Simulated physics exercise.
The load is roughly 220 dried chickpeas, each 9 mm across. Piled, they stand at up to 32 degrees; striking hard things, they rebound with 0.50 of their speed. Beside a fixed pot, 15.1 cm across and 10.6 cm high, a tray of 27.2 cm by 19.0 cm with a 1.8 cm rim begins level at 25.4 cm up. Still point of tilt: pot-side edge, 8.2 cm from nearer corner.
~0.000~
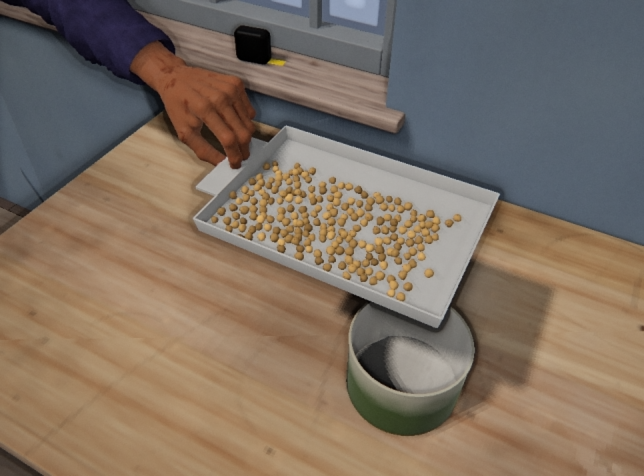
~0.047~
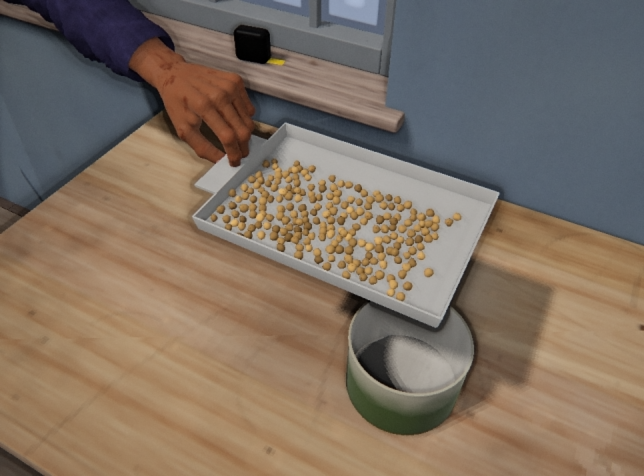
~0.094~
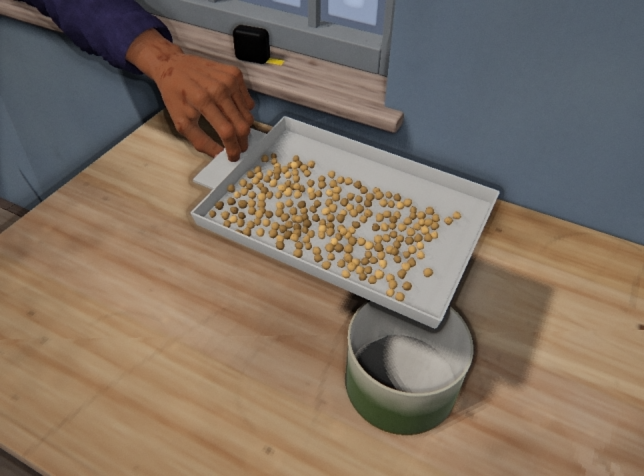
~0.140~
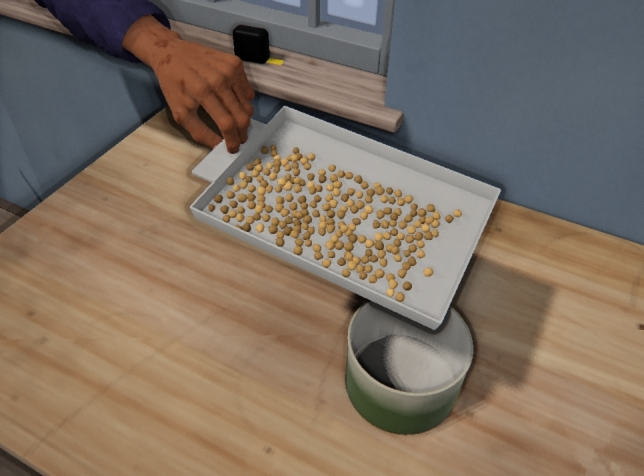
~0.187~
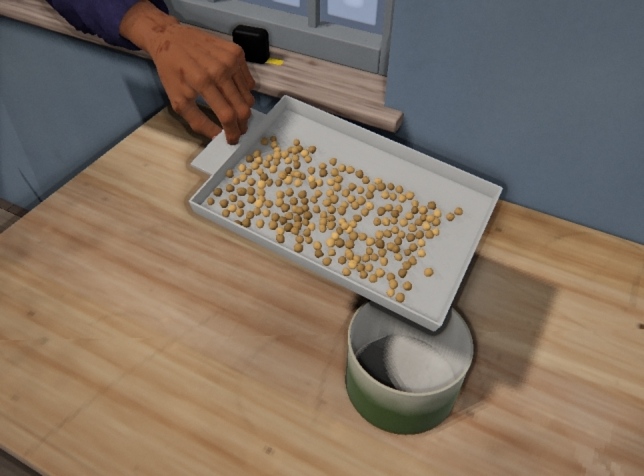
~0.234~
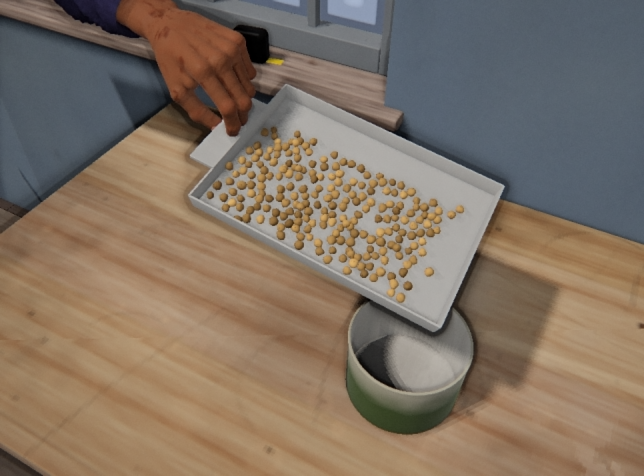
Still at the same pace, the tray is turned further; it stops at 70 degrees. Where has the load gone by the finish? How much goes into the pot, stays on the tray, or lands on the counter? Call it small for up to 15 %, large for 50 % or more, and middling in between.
Pot - small, tray - large, counter - small.
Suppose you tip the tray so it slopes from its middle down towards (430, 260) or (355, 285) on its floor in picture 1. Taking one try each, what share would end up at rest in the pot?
Around 0 % for the first direction, around 0 % for the second.
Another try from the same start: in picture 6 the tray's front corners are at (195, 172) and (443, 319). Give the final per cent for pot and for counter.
Final per cent - pot 0, counter 25.
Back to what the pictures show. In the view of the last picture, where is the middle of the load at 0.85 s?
Approximately (390, 251) in the final picture.
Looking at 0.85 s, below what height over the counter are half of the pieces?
Around 30 cm up.
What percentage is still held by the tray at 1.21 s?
Of the load, some 95 percent.
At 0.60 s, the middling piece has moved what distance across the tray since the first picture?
Displacement on the tray: About 6 cm.
Then, at 0.60 s, tilt 40 degrees; the tray holds 100 %, the pot 0 %.
After 0.85 s, tilt 59 degrees; the tray holds 100 %, the pot 0 %.
Then, at 1.21 s, tilt 70 degrees; the tray holds 95 %, the pot 0 %.
By 1.9 s all is still; pot 0 %, tray 95 %, counter 5 %.
